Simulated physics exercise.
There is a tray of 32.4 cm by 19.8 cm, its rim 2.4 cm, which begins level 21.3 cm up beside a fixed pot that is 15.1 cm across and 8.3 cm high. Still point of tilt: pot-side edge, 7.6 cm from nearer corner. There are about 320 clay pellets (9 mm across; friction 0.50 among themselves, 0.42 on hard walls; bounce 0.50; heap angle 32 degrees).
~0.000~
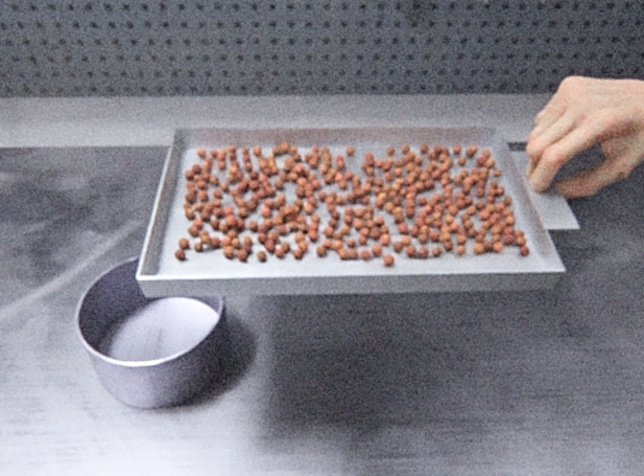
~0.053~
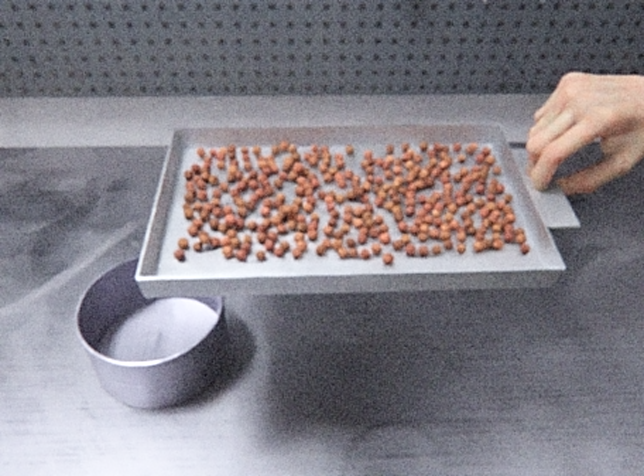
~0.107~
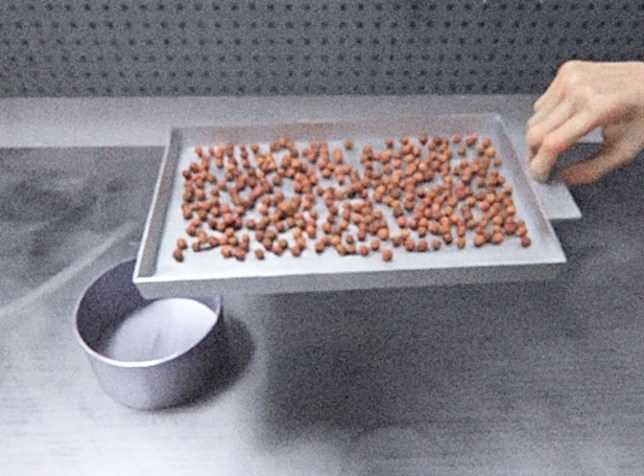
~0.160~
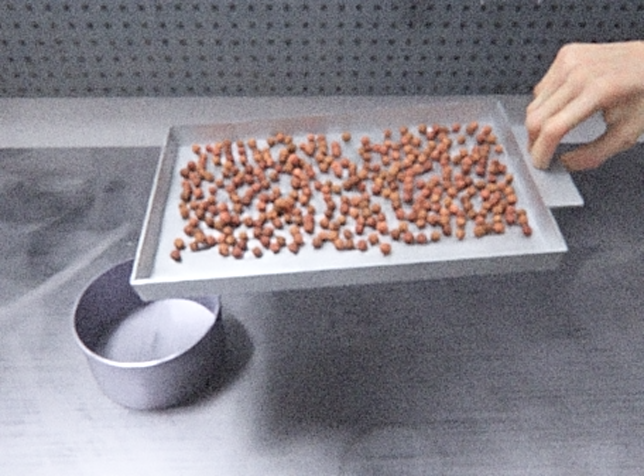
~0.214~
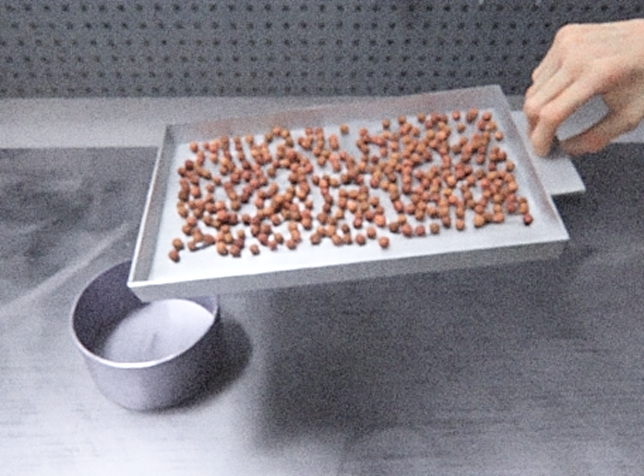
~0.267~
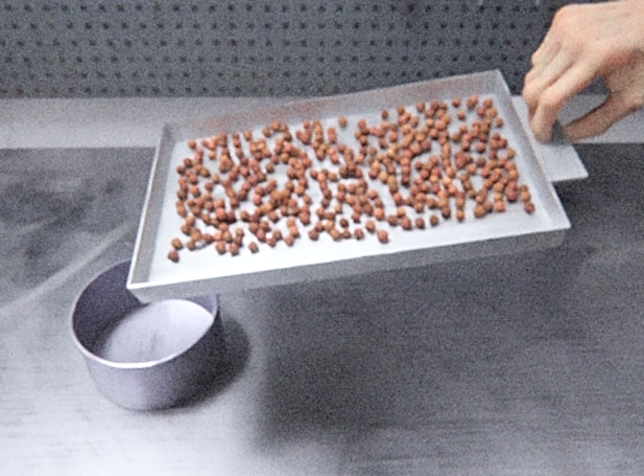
A hand gripping the right end of a metal tray of small reddish-brown pellets slowly raised that side, slanting the tray down toward the left, near a round pot, while the pellets stayed spread out.
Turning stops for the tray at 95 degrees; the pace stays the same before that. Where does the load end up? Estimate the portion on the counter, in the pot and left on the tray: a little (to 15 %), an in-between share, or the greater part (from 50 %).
Counter: The greater part; pot: An in-between share; tray: A little.
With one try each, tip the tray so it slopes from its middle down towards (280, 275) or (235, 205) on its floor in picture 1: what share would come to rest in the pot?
0 and 65 %.
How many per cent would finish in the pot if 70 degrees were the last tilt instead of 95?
0 %.
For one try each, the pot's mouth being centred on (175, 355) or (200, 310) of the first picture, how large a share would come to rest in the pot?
70 and 5 %.
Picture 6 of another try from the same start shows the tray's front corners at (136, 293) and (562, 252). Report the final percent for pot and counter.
Per cent by place - pot 0, counter 95.
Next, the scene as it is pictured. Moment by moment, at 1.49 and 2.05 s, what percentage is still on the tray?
95 then 35.
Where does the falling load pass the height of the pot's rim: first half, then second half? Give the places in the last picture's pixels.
(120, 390) or so first, later (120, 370).
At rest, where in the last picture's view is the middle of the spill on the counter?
(111, 455).
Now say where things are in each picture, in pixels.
Tray tilt 0 degrees, front corners at (141, 276) and (560, 268); middle of the pieces at (351, 197); pot at (151, 303), in the first picture.
Tray tilt 1 degrees, front corners at (140, 276) and (560, 266); middle of the pieces at (351, 196), in the second picture.
Tray tilt 3 degrees, front corners at (138, 278) and (561, 258); middle of the pieces at (349, 192), in the third picture.
Tray tilt 5 degrees, front corners at (135, 280) and (562, 247), lowest corner left front; middle of the pieces at (347, 185), in the fourth picture.
Tray tilt 8 degrees, front corners at (133, 282) and (563, 236), lowest corner left front; middle of the pieces at (345, 178), in the fifth picture.
Tray tilt 11 degrees, front corners at (132, 284) and (565, 224), lowest corner left front; middle of the pieces at (343, 172); pot at (145, 305). Its pace works out near 55 degrees a second, in the sixth picture.
After 1.00 s, tilt 50 degrees; the tray holds 100 %, the pot 0 %.
After 1.49 s, tilt 76 degrees; the tray holds 95 %, the pot 0 %.
After 2.05 s, tilt 95 degrees; the tray holds 35 %, the pot 0 %.
In the end, at 3.1 s, counter 60 %, pot 35 %, tray 5 %.
